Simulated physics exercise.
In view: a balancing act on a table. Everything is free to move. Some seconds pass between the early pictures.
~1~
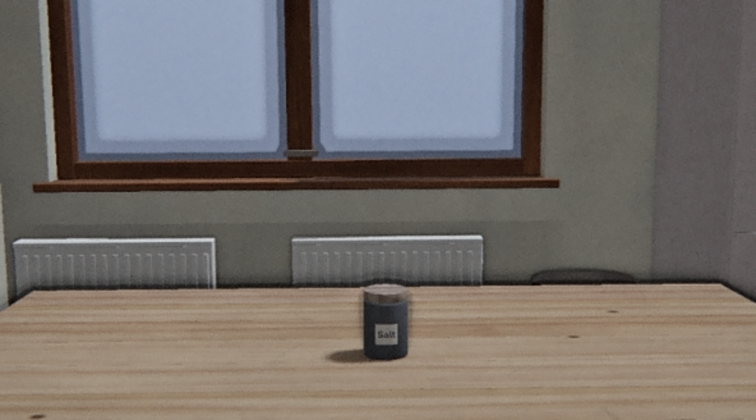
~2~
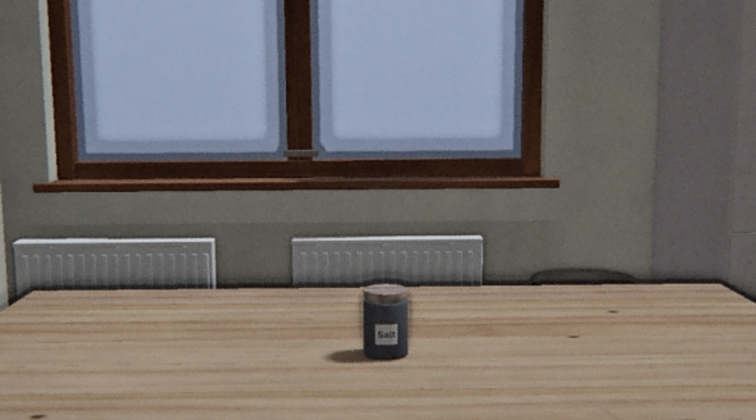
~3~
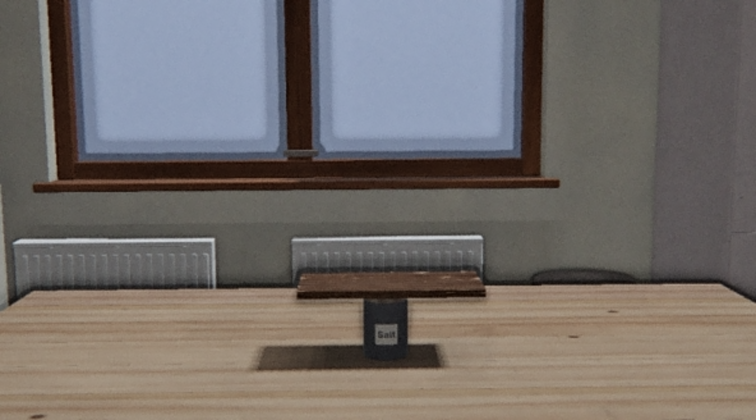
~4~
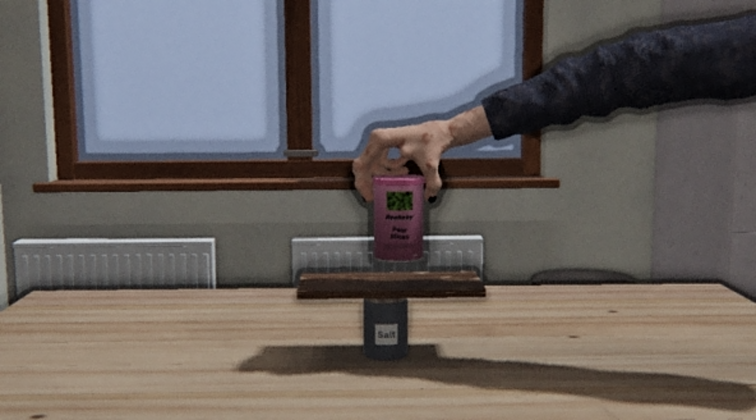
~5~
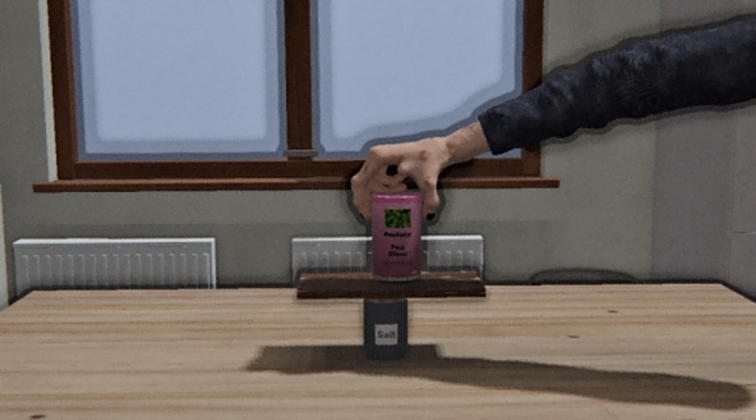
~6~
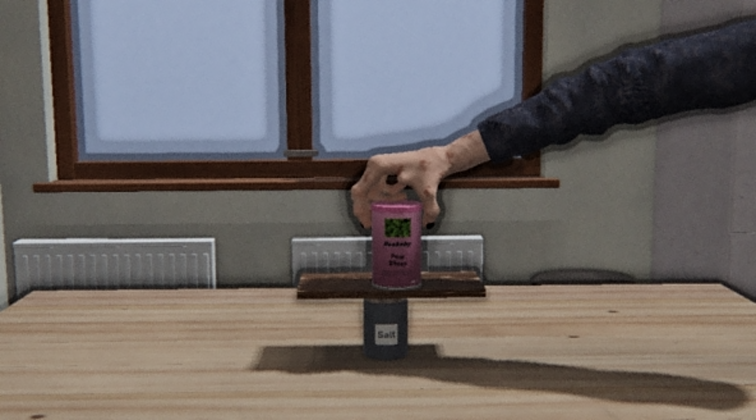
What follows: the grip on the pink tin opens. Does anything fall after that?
Here the stack stays up.
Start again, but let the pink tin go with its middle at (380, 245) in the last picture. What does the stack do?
Then it keeps its balance.
Then, 0.50 s on from there, no change.
Then, 1.30 s on from there, pink tin resting near (397, 245).
In the end, all 3 unmoved. At the end, from the last picture's camera, pink tin near (397, 245). The stack keeps its balance.
